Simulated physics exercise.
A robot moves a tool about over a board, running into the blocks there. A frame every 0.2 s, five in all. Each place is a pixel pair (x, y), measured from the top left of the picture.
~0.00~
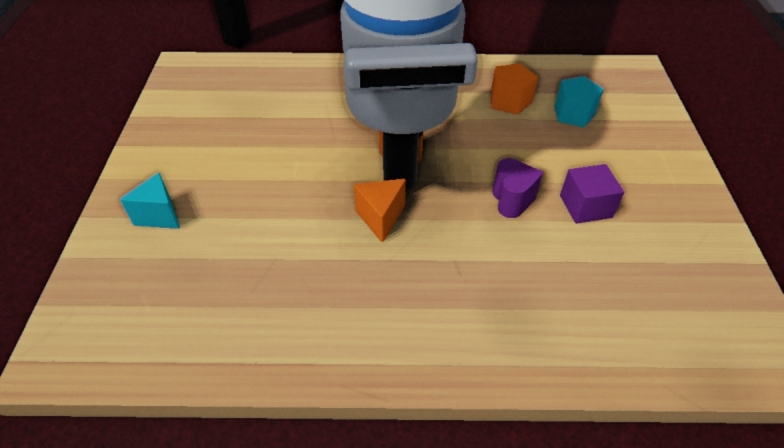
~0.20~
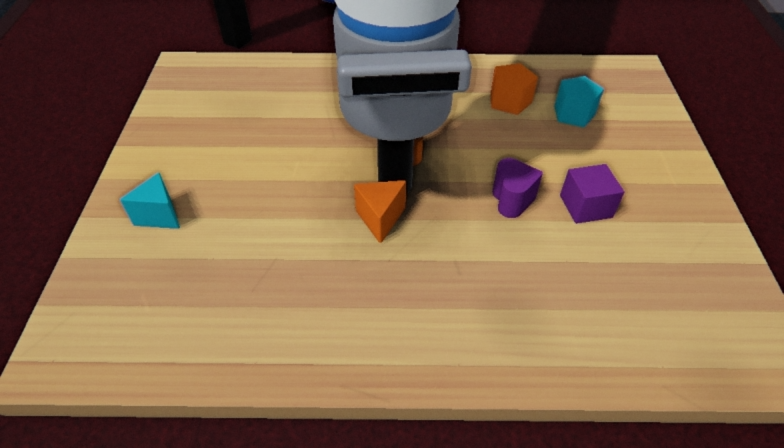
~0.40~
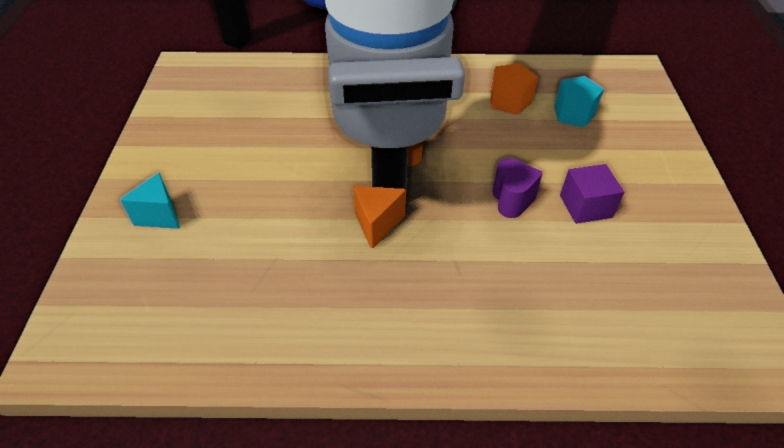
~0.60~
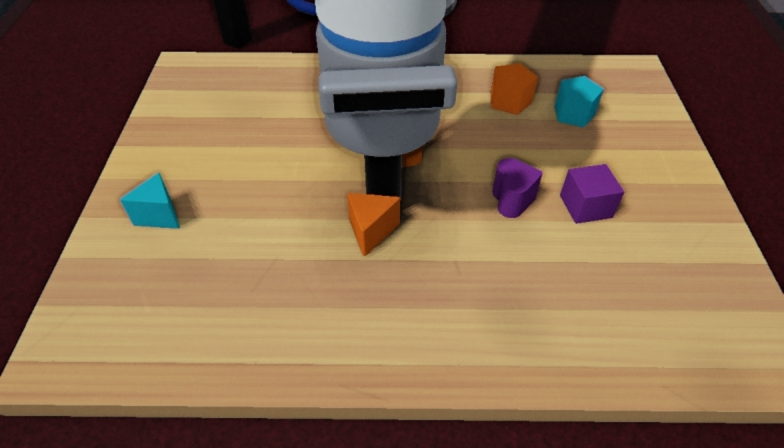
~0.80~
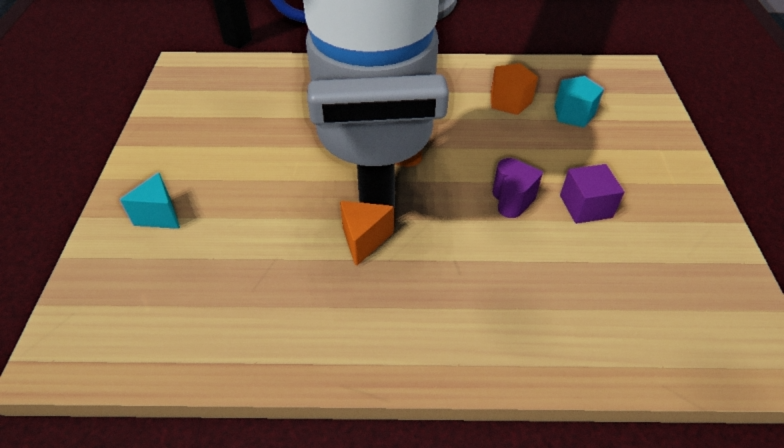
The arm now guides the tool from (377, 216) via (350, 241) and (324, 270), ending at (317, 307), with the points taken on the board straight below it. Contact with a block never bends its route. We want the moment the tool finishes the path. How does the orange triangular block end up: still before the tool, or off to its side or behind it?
Kept ahead.
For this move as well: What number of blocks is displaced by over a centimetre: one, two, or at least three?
My forecast: 1.
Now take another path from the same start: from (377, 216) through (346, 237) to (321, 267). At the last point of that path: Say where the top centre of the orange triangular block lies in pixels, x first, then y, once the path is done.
Pixel (332, 269).
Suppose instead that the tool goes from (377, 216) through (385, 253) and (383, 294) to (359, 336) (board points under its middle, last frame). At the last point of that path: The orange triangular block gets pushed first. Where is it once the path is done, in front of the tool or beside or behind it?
No longer ahead of the tool.
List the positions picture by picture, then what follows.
In the first picture, tool tip at (400, 179); block tops, orange triangular block at (381, 192); orange oval block hidden.
In the second picture, tool at (395, 185); blocks unchanged.
In the third picture, tool at (390, 192); orange triangular block at (377, 198).
In the fourth picture, tool at (384, 199); orange triangular block at (370, 206).
In the fifth picture, tool at (377, 207); orange triangular block at (363, 215); orange oval block hidden.
On the path given first. One third of the way, tool at (349, 233); orange triangular block at (337, 244).
Two thirds of the way, tool at (322, 262); orange triangular block at (314, 277), turned 20° anticlockwise.
At the end, tool at (316, 299); orange triangular block at (300, 317); orange oval block in place.
